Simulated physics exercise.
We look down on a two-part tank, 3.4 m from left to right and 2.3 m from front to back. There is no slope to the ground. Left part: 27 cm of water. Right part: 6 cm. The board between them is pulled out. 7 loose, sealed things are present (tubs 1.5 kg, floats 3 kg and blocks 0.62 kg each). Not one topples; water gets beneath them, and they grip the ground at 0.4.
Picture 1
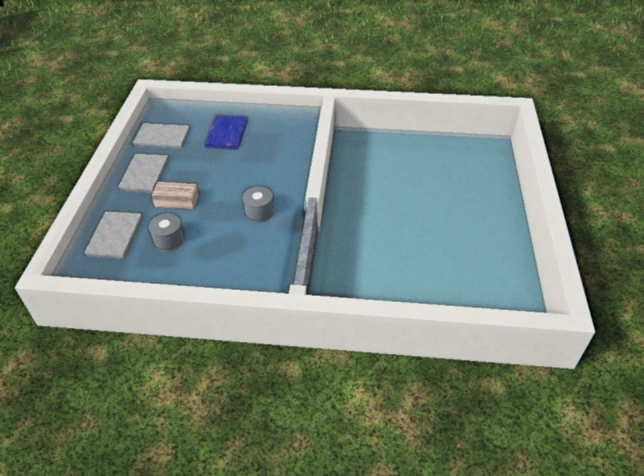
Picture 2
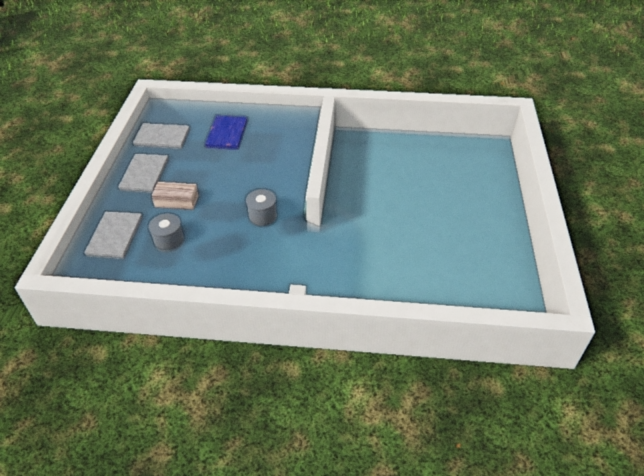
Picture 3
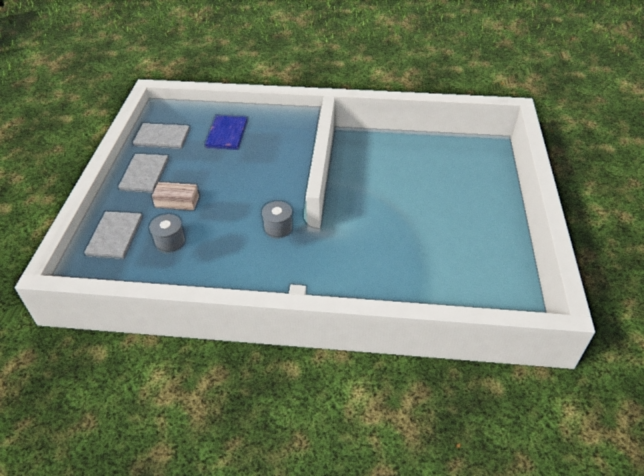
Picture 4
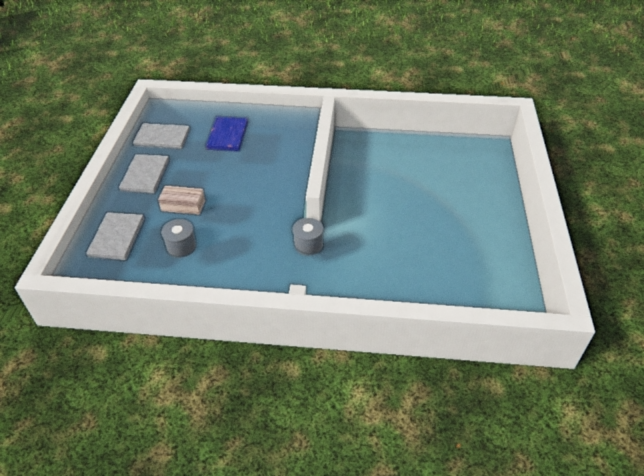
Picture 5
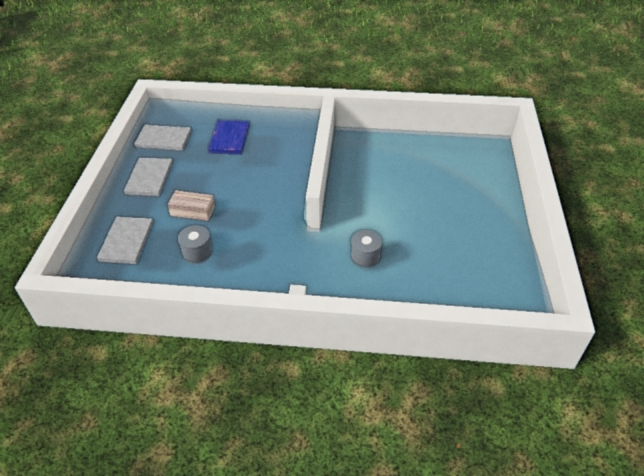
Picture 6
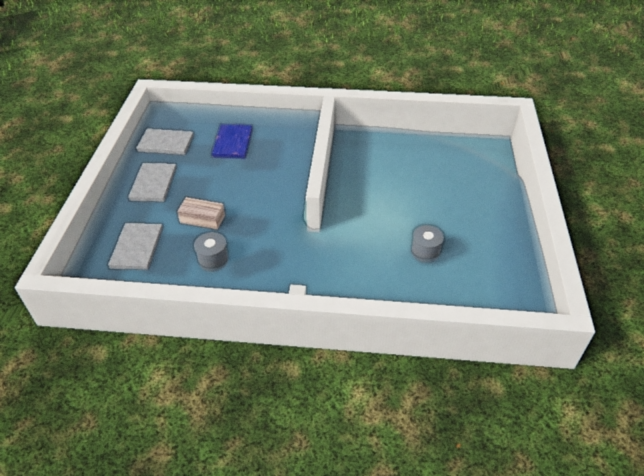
In this clip, a board between two parts of a water-filled tank is removed, and a gray cylinder drifts right through the gap into the right part, while the other floating objects on the left shift slightly.
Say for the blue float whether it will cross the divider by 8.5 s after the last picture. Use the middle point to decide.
Result for blue float: Still before the divider.
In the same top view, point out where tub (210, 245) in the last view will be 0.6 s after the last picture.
Look for it near (243, 256).
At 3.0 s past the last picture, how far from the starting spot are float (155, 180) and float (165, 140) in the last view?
In that order: 50 cm, 30 cm.
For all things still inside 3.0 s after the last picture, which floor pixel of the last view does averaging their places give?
Centred roughly on (288, 233).
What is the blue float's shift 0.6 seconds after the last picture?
Around 20 cm from the start by that time.
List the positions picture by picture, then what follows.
The blue float at (227, 130) floats; about 1240 L in view; 0 of 7 have shifted, in the first frame.
The blue float at (227, 130) floats; 27 cm deep round most things; 0 of 7 have shifted, in the second frame.
The blue float at (227, 130) floats; about 1240 L in view; 1 of 7 have shifted, in the third frame.
The blue float at (227, 132) floats; 26 cm deep round most things; 3 of 7 have shifted, in the fourth frame.
The blue float at (229, 135) floats, 5 cm from its start; 23 cm deep round most things; 4 of 7 have shifted, in the fifth frame.
The blue float at (232, 139) floats, 10 cm from its start; 22 cm deep round most things; 7 of 7 have shifted, in the sixth frame.
Then, 0.6 s after the last picture the blue float is near (238, 149), 0.2 m from its start, afloat; 1 of 7 are over the mark; 7 afloat.
Then, 3.0 s after the last picture the blue float is near (252, 171), 0.5 m from its start, afloat; 3 of 7 are over the mark; 7 afloat.
Then, 5.5 s after the last picture the blue float is near (249, 159), 0.4 m from its start, afloat; 3 of 7 are over the mark; 7 afloat.
Then, 8.5 s after the last picture the blue float is near (256, 164), 0.4 m from its start, afloat; 3 of 7 are over the mark; 7 afloat.
